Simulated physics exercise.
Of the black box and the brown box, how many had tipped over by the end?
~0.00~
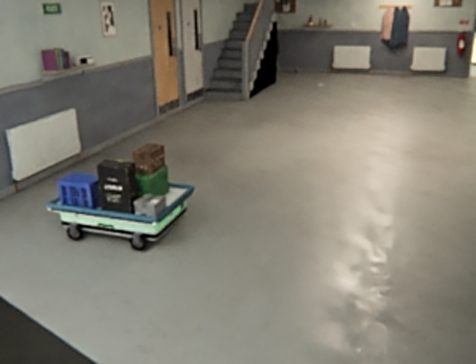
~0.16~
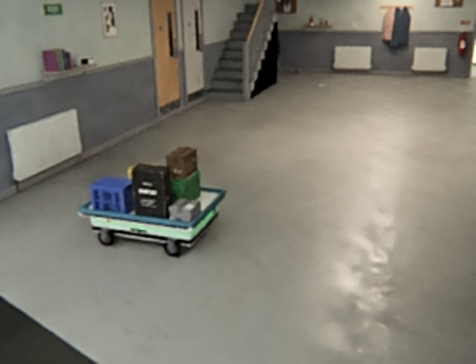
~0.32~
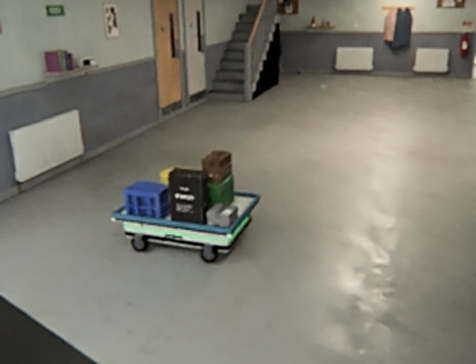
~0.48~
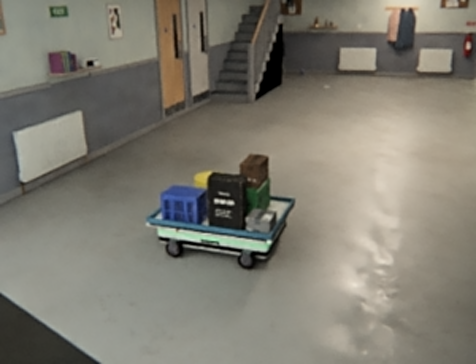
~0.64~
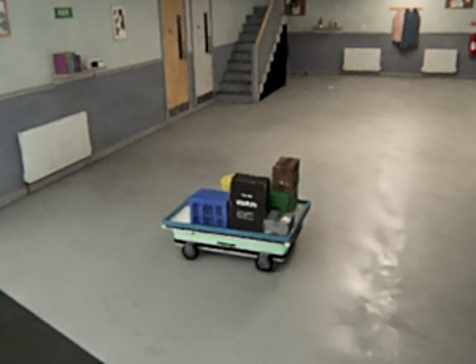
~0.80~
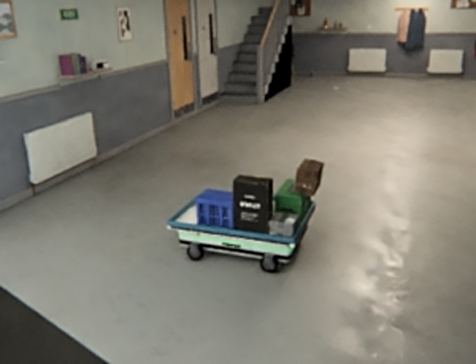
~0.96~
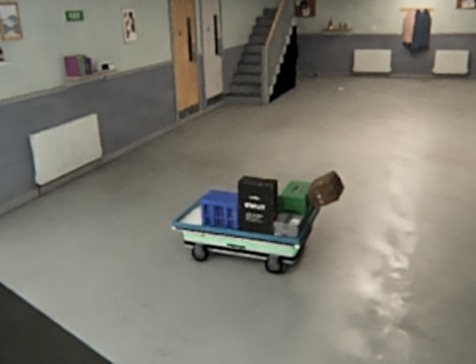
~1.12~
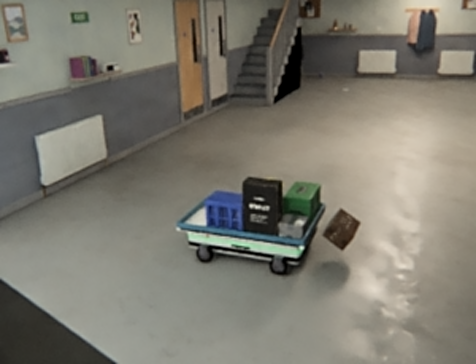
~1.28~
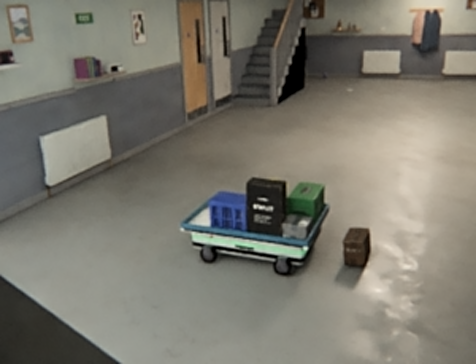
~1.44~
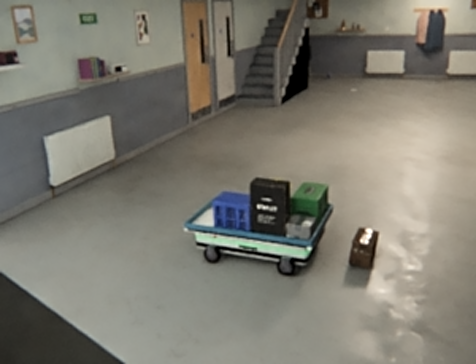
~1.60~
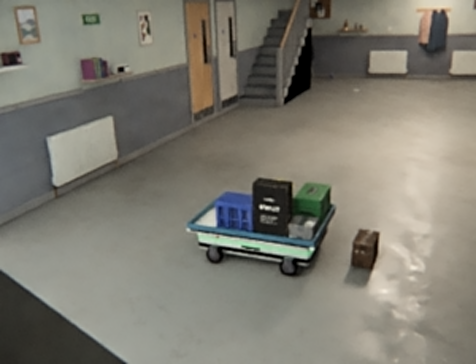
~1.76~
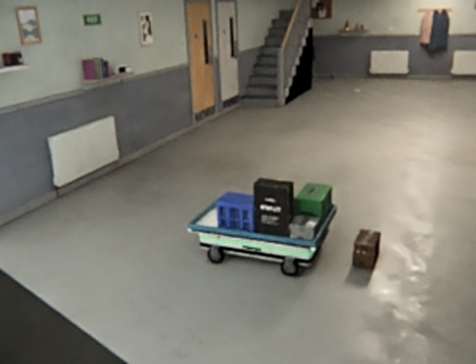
One of them had tipped over, the brown box, which tumbled off the cart onto the floor. The black box was still upright on the cart.
